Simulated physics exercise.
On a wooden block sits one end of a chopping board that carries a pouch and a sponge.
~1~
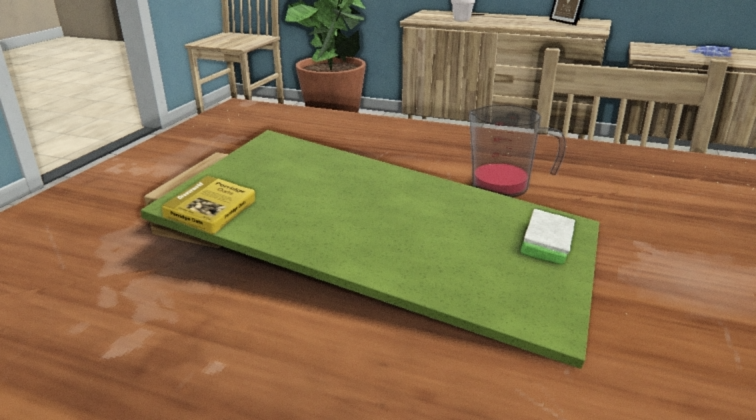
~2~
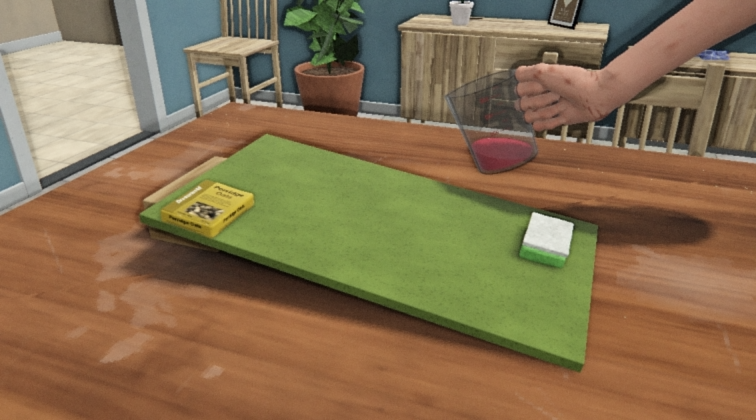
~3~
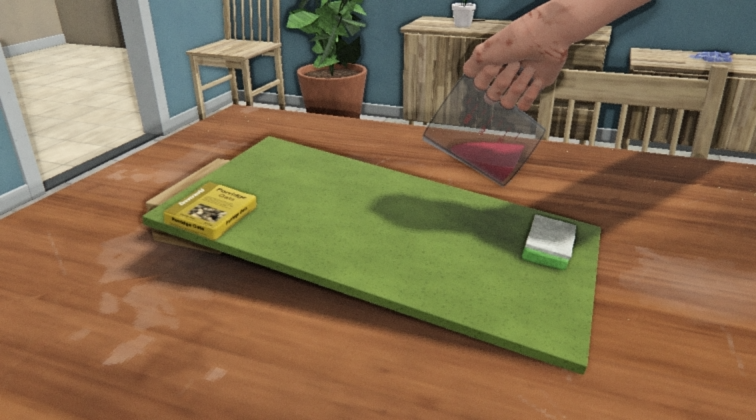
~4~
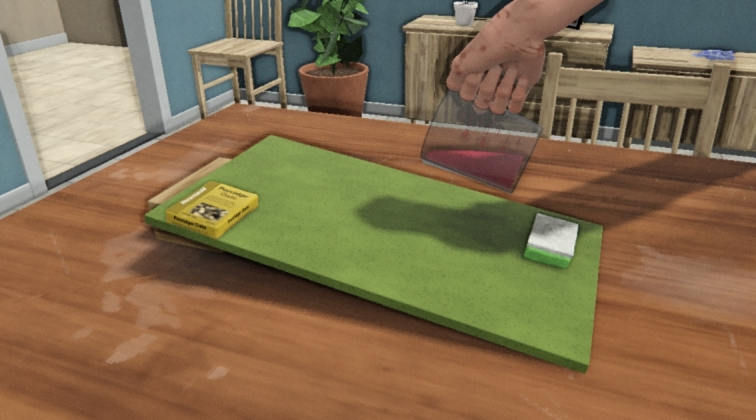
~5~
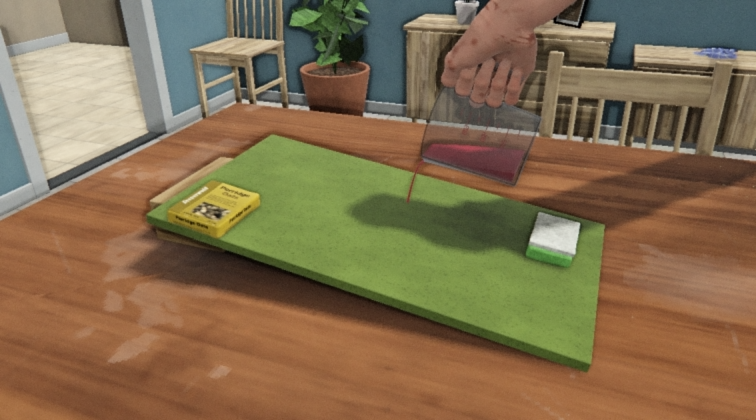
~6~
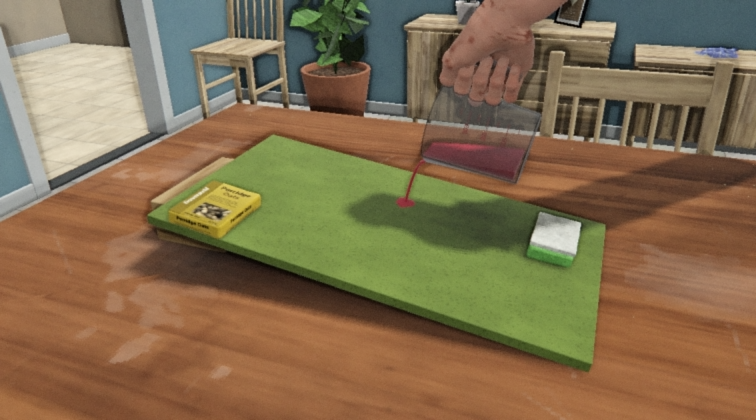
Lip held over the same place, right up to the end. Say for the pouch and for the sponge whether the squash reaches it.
Reached or not: Pouch: No; sponge: Yes.
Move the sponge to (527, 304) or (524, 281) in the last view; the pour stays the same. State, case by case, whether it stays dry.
First placement: It misses the spill; second placement: It misses the spill.
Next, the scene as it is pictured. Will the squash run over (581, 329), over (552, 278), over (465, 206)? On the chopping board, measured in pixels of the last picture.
The first point ends up free of the spill, the second under the spill, the third under the spill.
Soon after, it runs down to the right; the pouch is dry; the sponge is dry.
Later, it runs down to the right and off the end; the pouch is dry; the sponge is wet.
In the end, it runs down to the right and off the end; the pouch is dry; the sponge is wet.
